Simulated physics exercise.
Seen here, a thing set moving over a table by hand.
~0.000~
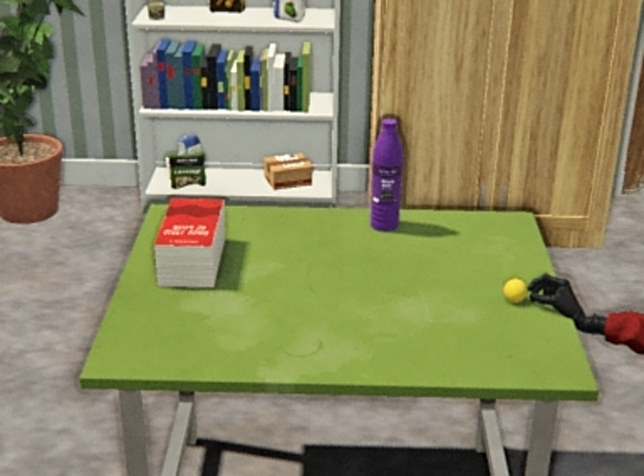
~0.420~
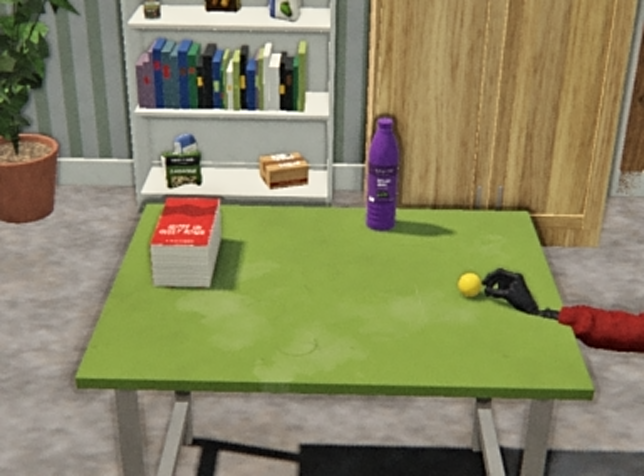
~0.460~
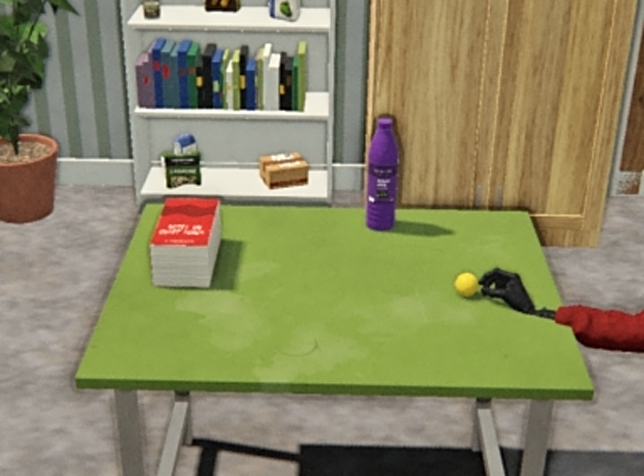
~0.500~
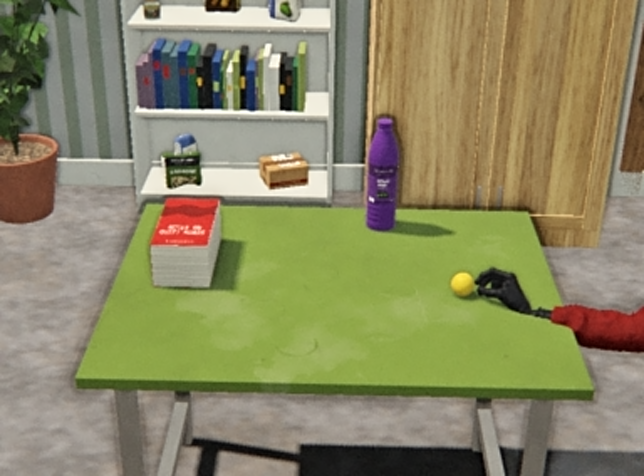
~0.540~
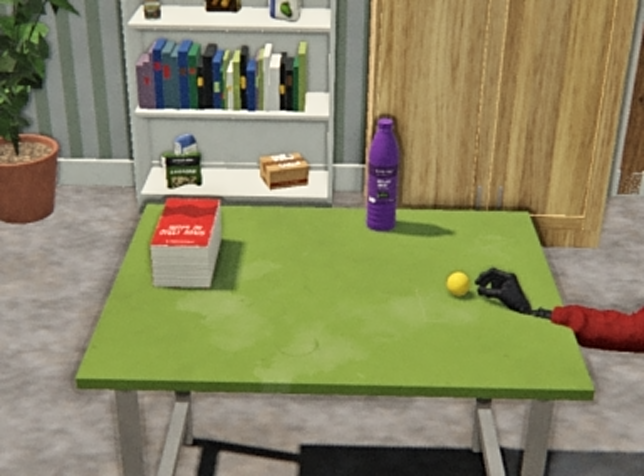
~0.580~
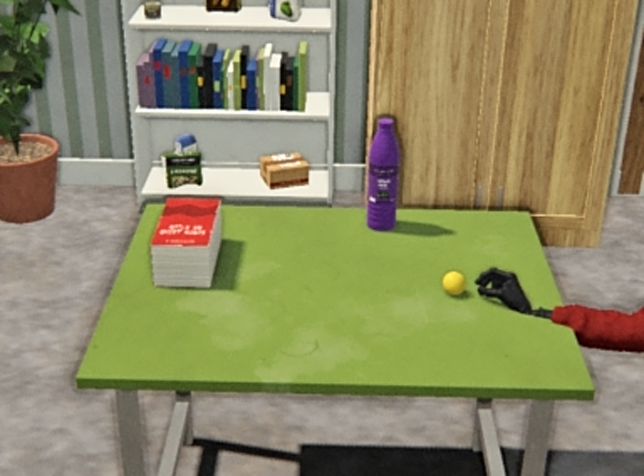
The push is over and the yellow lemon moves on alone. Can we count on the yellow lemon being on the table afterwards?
The yellow lemon stays on the table.
After 0.88 s, yellow lemon shifted well along near (426, 280).
After 1.18 s, yellow lemon shifted well along near (405, 278).
In the end (2.1 s), moved from the start, yellow lemon. At the end, from the last picture's camera, yellow lemon near (389, 276).
